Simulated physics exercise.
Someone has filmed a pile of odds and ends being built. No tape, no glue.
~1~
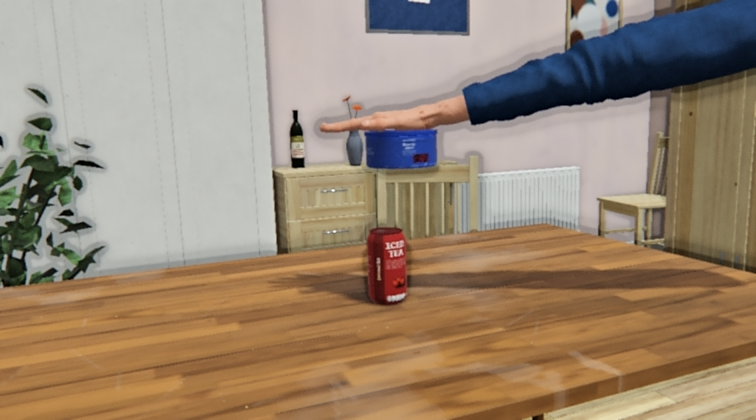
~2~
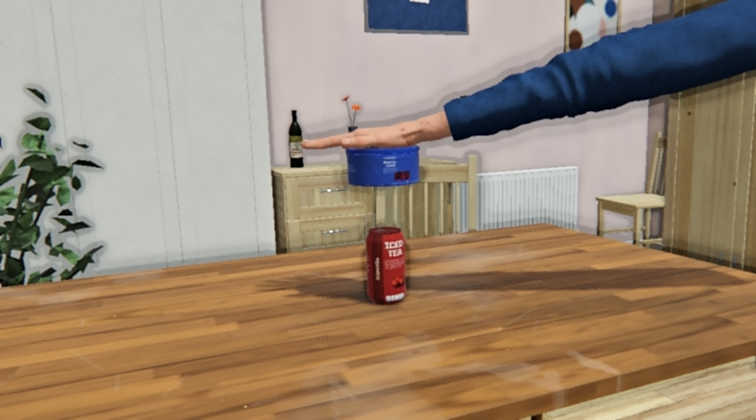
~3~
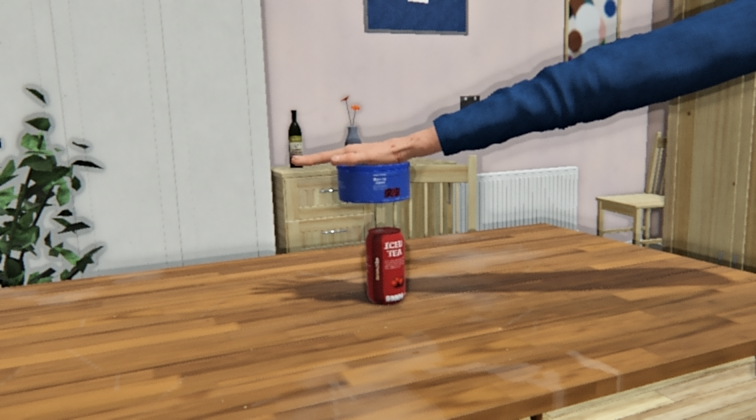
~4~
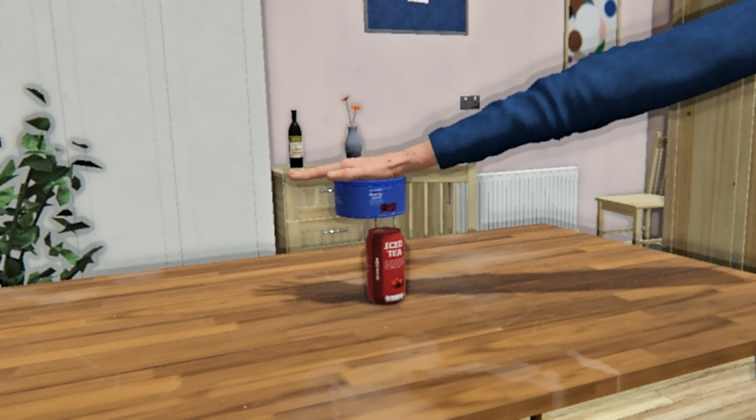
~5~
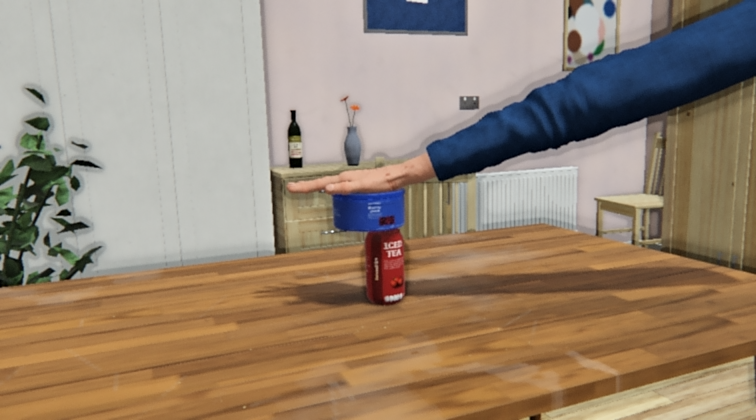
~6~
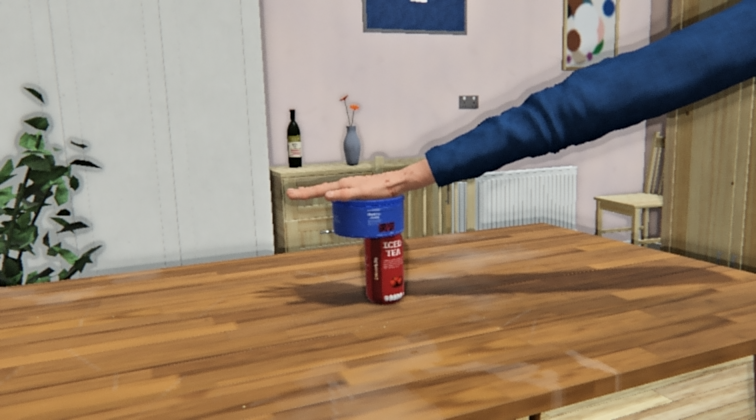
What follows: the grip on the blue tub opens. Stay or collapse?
As it turns out, it holds.
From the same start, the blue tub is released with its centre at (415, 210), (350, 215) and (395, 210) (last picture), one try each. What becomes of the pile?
In the first case it gives way; in the second case it loses its balance; in the third case it stays up.
Then, 0.30 s on from there, no change.
Then, 0.70 s on from there, blue tub resting near (368, 214).
In the end, both unmoved. At the end, from the last picture's camera, blue tub near (368, 214). The pile keeps its balance.
